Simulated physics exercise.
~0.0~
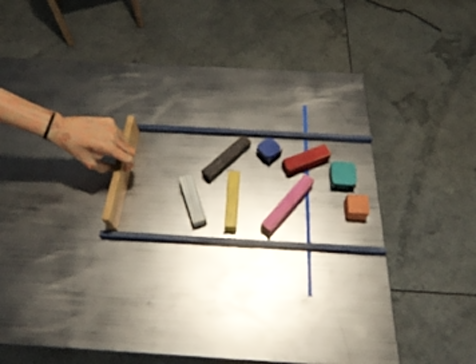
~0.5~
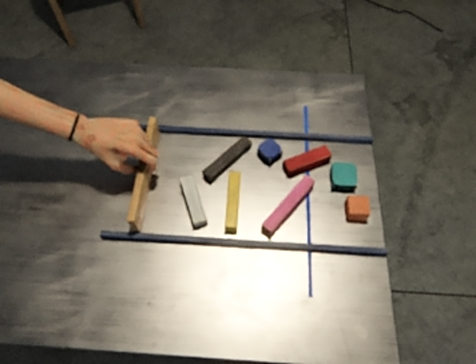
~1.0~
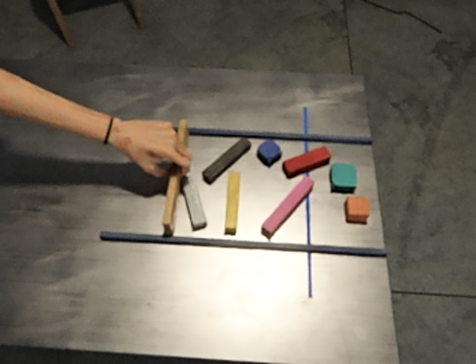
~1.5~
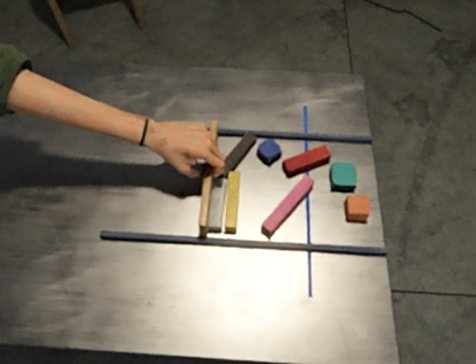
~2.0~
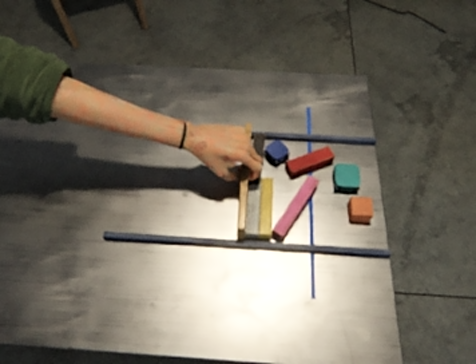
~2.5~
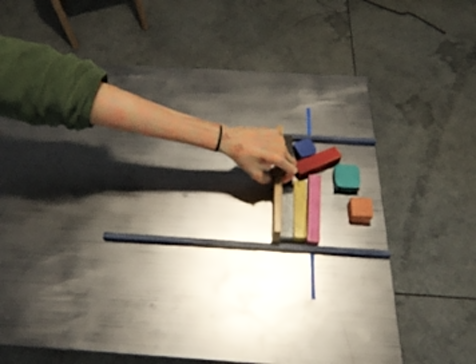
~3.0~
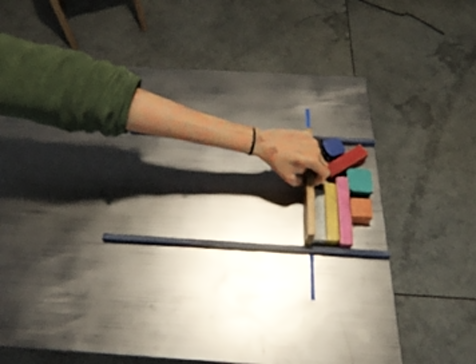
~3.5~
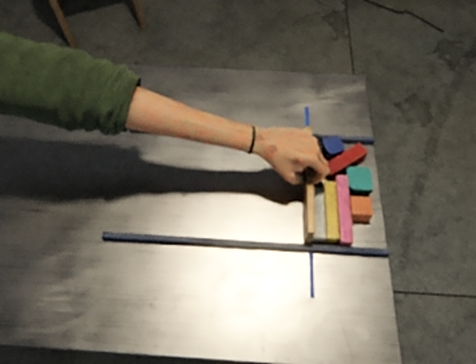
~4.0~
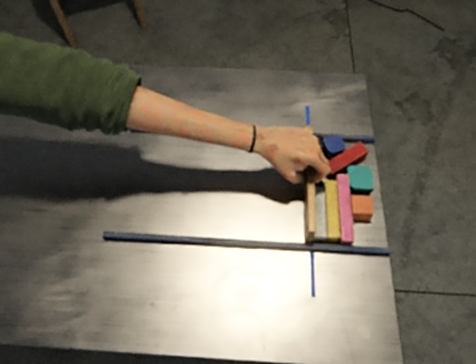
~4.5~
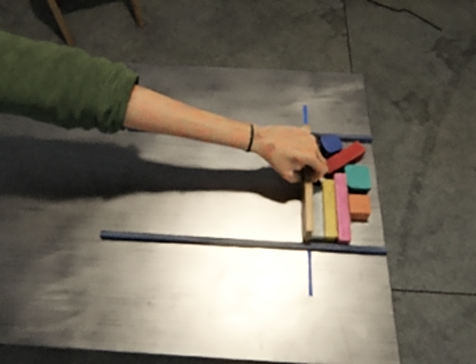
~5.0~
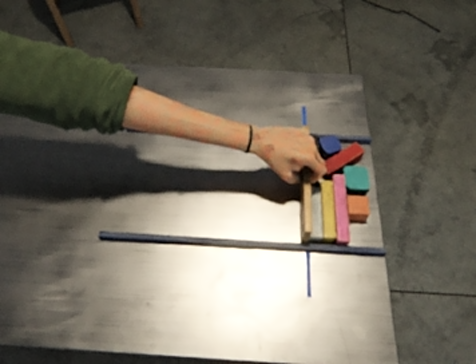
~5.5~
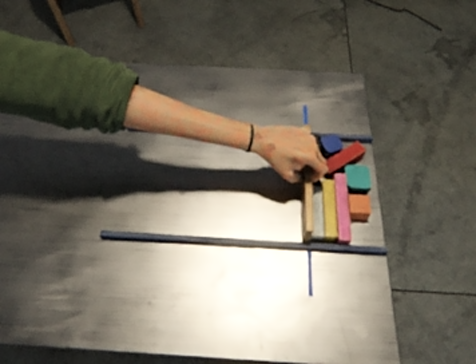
A hand pushes a board right, gathering colored blocks together near the blue tape line.
